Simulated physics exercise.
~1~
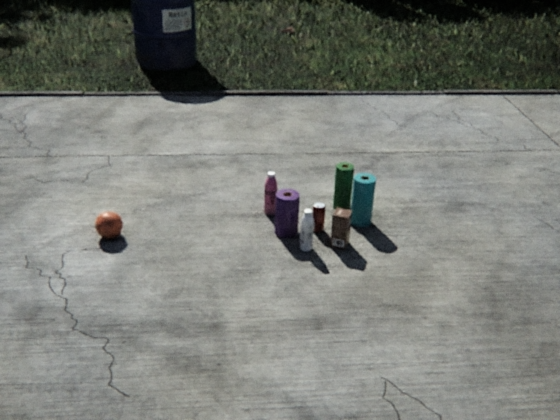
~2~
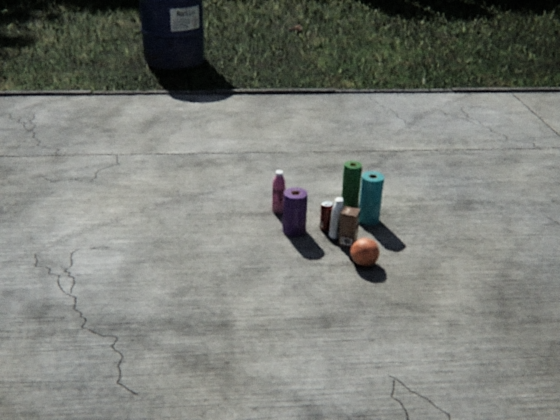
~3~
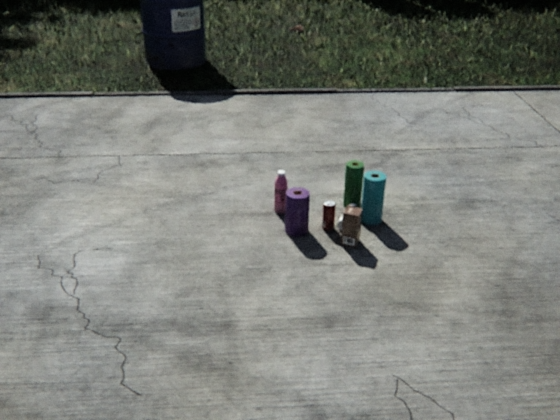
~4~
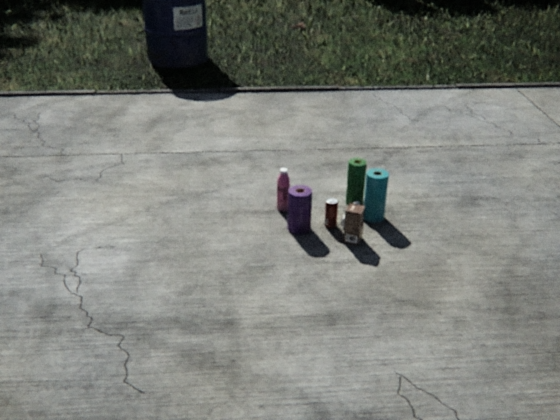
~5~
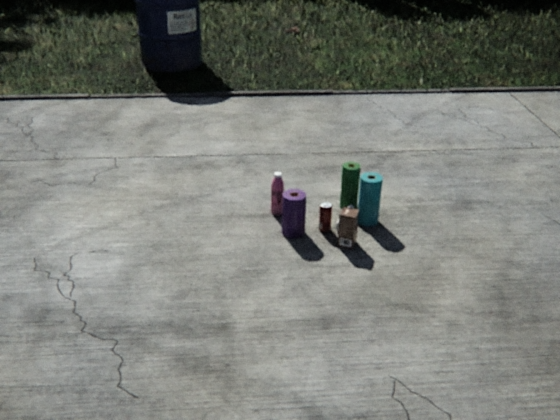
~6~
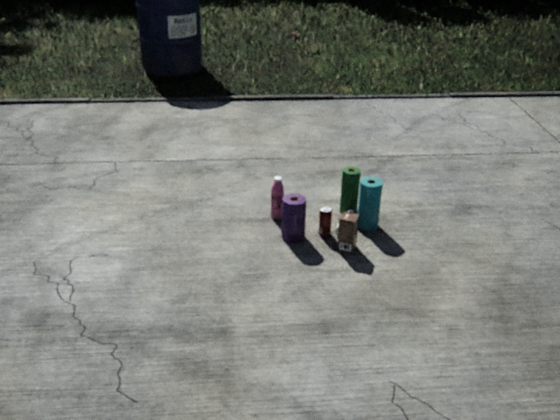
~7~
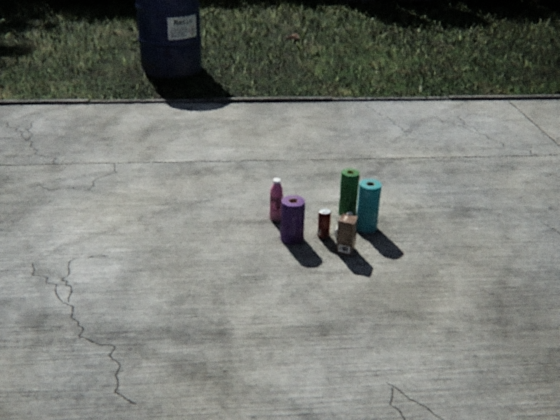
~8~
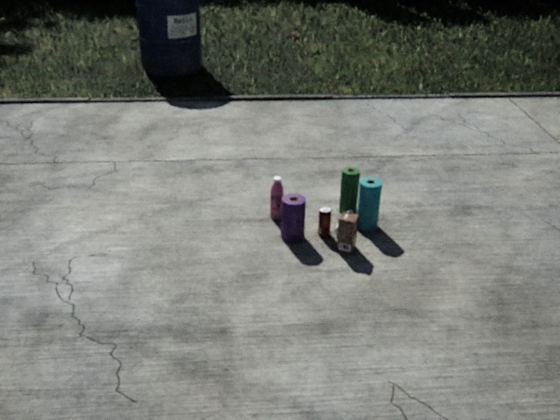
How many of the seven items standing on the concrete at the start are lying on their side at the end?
One of them is lying on its side at the end, the white bottle.
